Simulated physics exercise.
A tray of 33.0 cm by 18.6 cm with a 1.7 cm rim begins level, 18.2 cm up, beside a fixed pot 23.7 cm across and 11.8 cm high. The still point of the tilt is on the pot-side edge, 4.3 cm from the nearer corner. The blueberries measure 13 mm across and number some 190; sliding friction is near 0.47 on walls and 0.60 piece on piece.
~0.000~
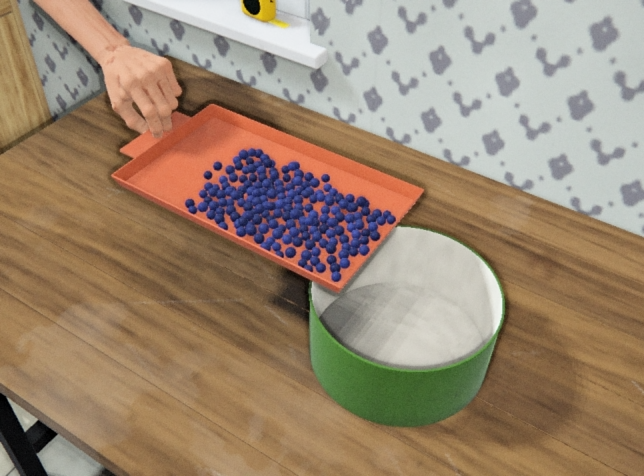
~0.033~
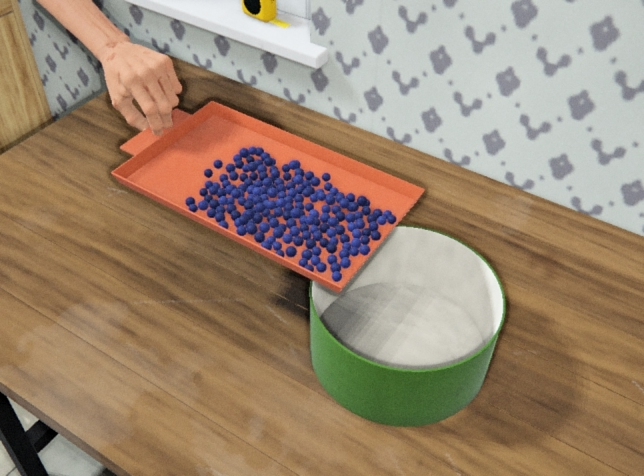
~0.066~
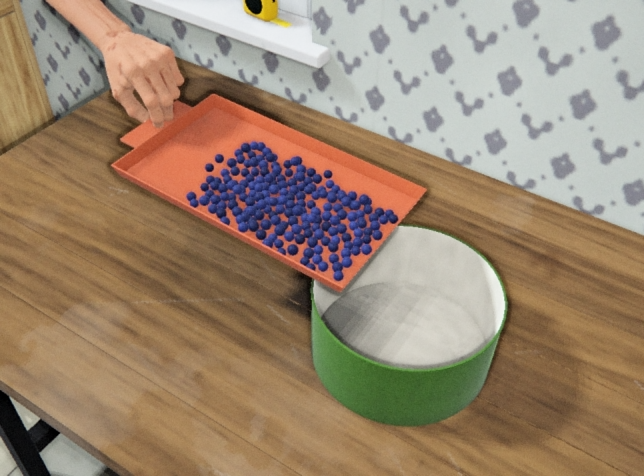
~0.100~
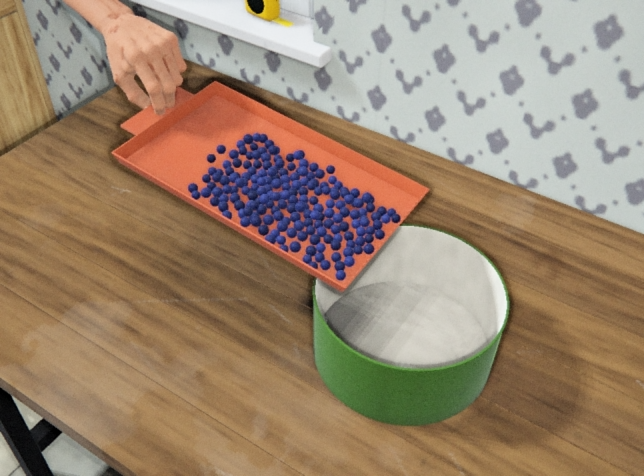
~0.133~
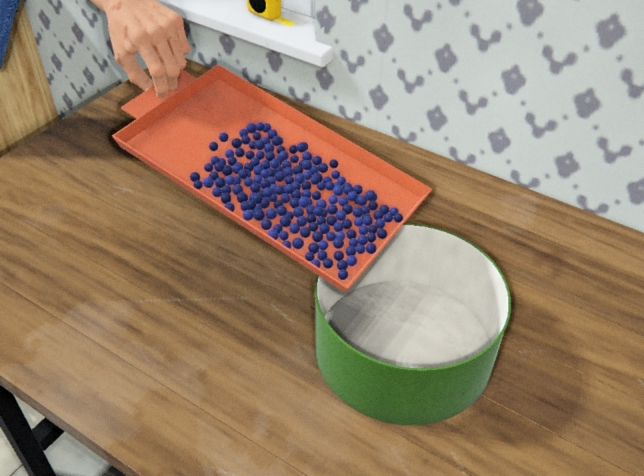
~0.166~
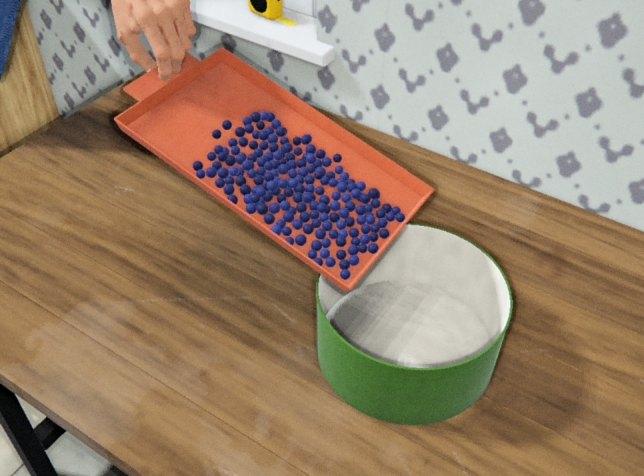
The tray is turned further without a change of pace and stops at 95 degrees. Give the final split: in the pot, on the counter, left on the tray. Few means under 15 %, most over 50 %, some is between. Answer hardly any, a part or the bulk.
In the pot: The bulk; on the counter: Hardly any; left on the tray: Hardly any.
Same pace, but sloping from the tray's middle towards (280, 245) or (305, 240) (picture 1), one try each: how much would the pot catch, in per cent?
About 35 and 70 per cent.
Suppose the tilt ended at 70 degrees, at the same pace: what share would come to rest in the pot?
It would be near 70 per cent.
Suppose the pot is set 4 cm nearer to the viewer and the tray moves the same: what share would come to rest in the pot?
It would be near 90 per cent.
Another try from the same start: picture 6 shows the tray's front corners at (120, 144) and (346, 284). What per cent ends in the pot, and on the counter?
Pot 65, counter 35.
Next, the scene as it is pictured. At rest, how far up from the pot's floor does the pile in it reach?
About 3.0 cm.
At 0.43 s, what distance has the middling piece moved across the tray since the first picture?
About 4 cm.
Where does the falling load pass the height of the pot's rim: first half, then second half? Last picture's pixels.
First near (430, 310), later near (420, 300).
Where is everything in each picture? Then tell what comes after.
In the first picture, tray tilt 0 degrees, front corners at (118, 174) and (338, 282); middle of the pieces at (288, 209); pot at (406, 291).
In the second picture, tray tilt 1 degrees, front corners at (118, 172) and (339, 282); middle of the pieces at (289, 208).
In the third picture, tray tilt 3 degrees, front corners at (119, 165) and (341, 281); middle of the pieces at (290, 205).
In the fourth picture, tray tilt 6 degrees, front corners at (119, 152) and (344, 281), lowest corner right front; middle of the pieces at (293, 201).
In the fifth picture, tray tilt 11 degrees, front corners at (120, 136) and (347, 282), lowest corner right front; middle of the pieces at (296, 195).
In the sixth picture, tray tilt 16 degrees, front corners at (122, 119) and (349, 282), lowest corner right front; middle of the pieces at (299, 189); pot at (413, 289). The tray's pace is about 150 degrees a second.
After 0.43 s, tilt 55 degrees; the tray holds 100 %, the pot 0 %.
After 0.61 s, tilt 82 degrees; the tray holds 85 %, the pot 5 %.
Then, at 0.91 s, tilt 95 degrees; the tray holds 0 %, the pot 95 %.
At rest (1.6 s), pot 95 %, counter 5 %, tray 0 %.
